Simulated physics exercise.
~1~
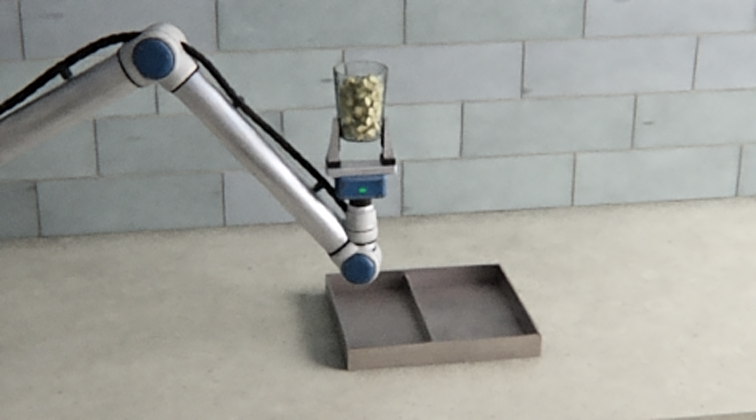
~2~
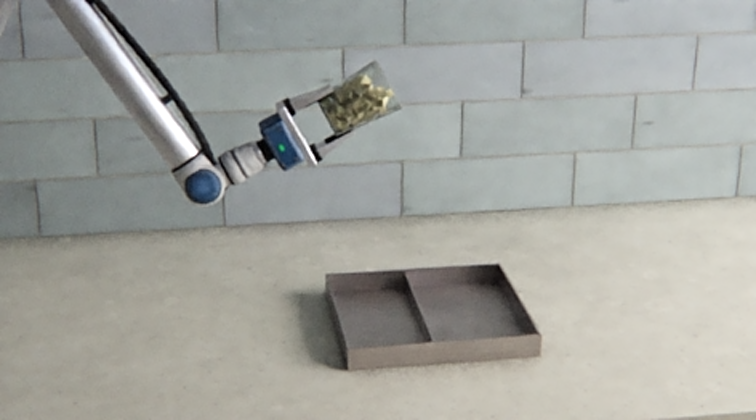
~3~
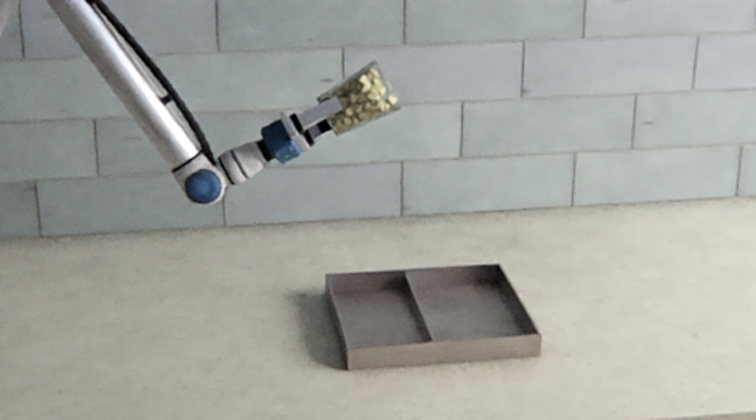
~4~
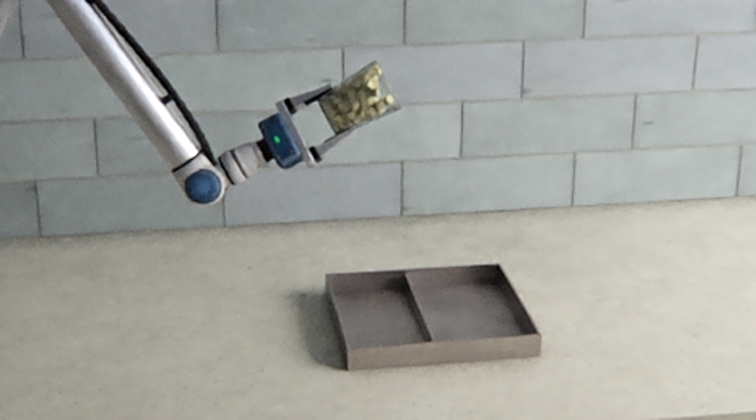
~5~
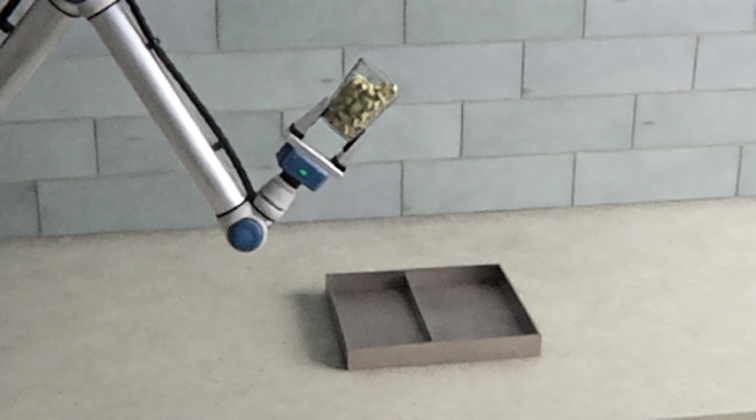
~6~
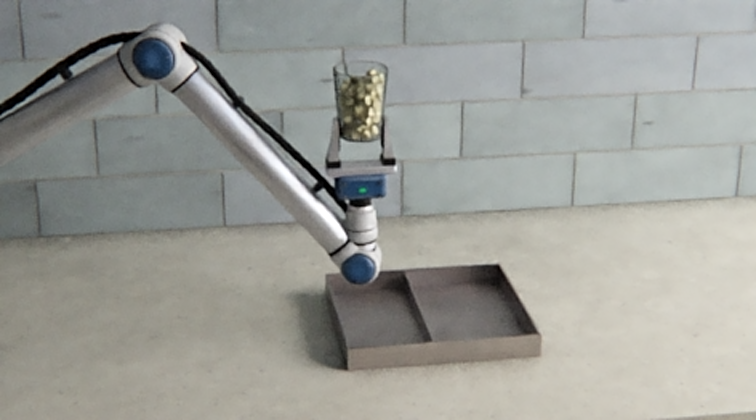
A robot arm held up a clear cup of pale green chunks, tipped it well over to the right above a divided brown tray, rolled it around, then stood it upright again, with the chunks still in the cup and the tray empty.
